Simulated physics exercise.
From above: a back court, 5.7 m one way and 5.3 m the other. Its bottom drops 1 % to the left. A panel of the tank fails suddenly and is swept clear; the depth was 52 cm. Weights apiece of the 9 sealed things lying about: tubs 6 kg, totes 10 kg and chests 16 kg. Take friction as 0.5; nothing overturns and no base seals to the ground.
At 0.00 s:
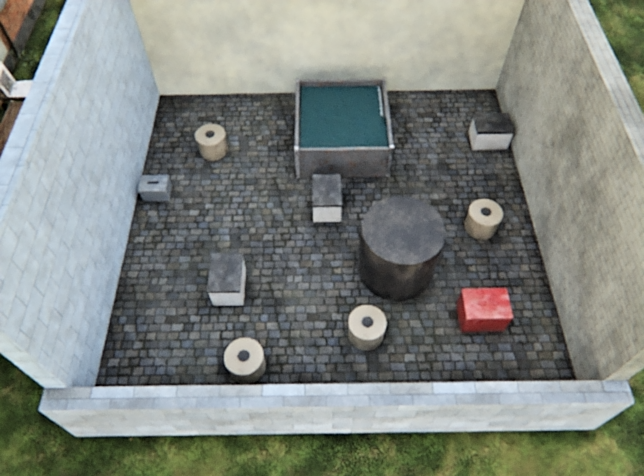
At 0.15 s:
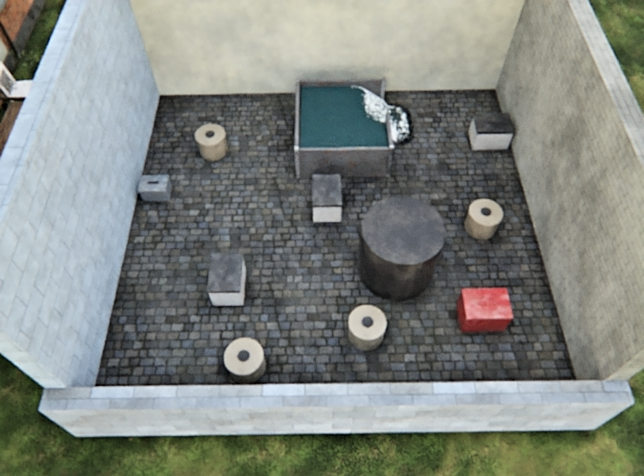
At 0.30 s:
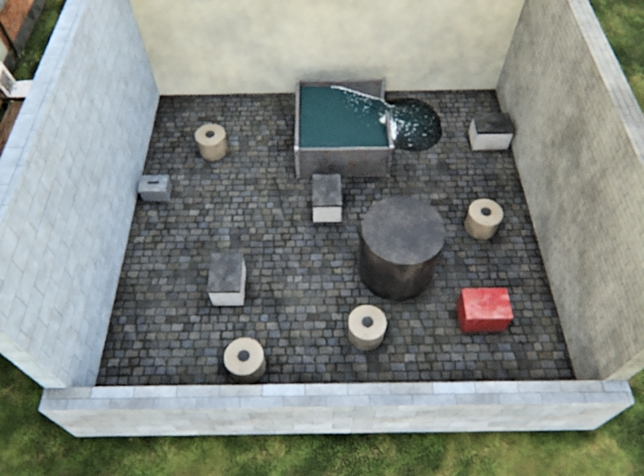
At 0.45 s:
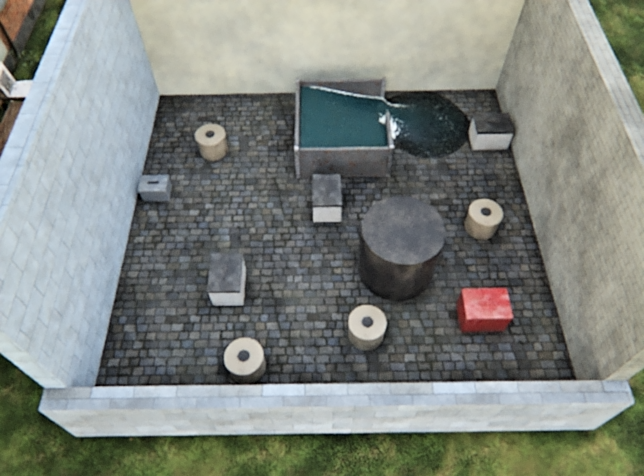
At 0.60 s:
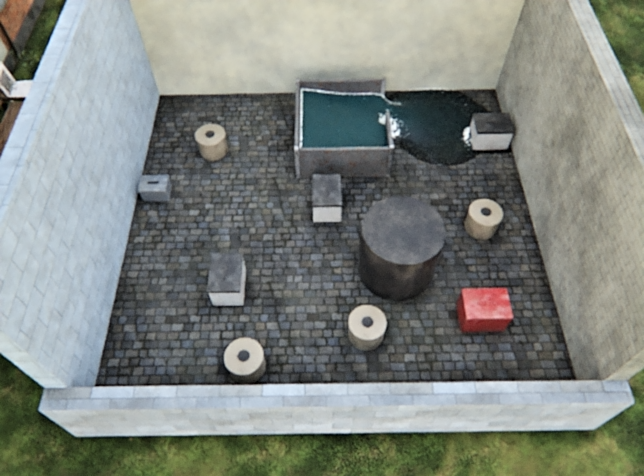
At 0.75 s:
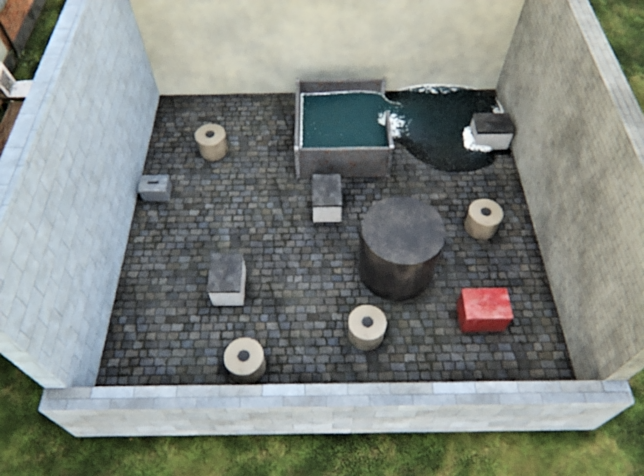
Water bursts from the right side of the tank and spreads around a nearby block.
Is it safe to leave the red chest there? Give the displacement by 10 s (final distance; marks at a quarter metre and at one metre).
Red chest ends far away.
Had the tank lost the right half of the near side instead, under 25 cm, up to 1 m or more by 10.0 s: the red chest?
In that case the red chest holds its place.
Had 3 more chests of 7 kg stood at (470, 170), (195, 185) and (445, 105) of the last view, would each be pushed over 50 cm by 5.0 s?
In turn: More, under, over.
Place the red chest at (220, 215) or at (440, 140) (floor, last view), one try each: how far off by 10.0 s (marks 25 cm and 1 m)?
In turn: It holds its place; it travels far.
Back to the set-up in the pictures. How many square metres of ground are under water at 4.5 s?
About 15 m2.
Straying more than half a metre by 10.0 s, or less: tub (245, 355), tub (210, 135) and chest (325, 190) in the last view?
In turn: Over, under, under.
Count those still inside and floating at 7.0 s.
1 of them.
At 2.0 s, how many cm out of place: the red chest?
Roughly 0 cm by then.
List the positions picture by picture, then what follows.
In the first frame, the red chest at (488, 303), on the bottom; water covers 1.8 m2; 0 of 9 have shifted.
In the second frame, the red chest at (488, 303), on the bottom; 2.1 m2 under water; 0 of 9 have shifted.
In the third frame, the red chest at (488, 303) rests on the ground; 2.6 m2 under water; 0 of 9 have shifted.
In the fourth frame, the red chest at (488, 303), on the bottom; 3.3 m2 under water; 0 of 9 have shifted.
In the fifth frame, the red chest at (488, 303), on the bottom; 4.0 m2 under water; 0 of 9 have shifted.
In the sixth frame, the red chest at (488, 303) rests on the ground; water covers 4.5 m2; 0 of 9 have shifted.
After 2.0 s the red chest is near (488, 303), 0.0 m from its start, aground; 1 afloat.
After 4.5 s the red chest is near (485, 342), 0.5 m from its start, aground; 0 afloat.
After 7.0 s the red chest is near (336, 363), 2.0 m from its start, aground; 1 afloat.
After 10.0 s the red chest is near (292, 359), 2.4 m from its start, aground; 1 afloat.
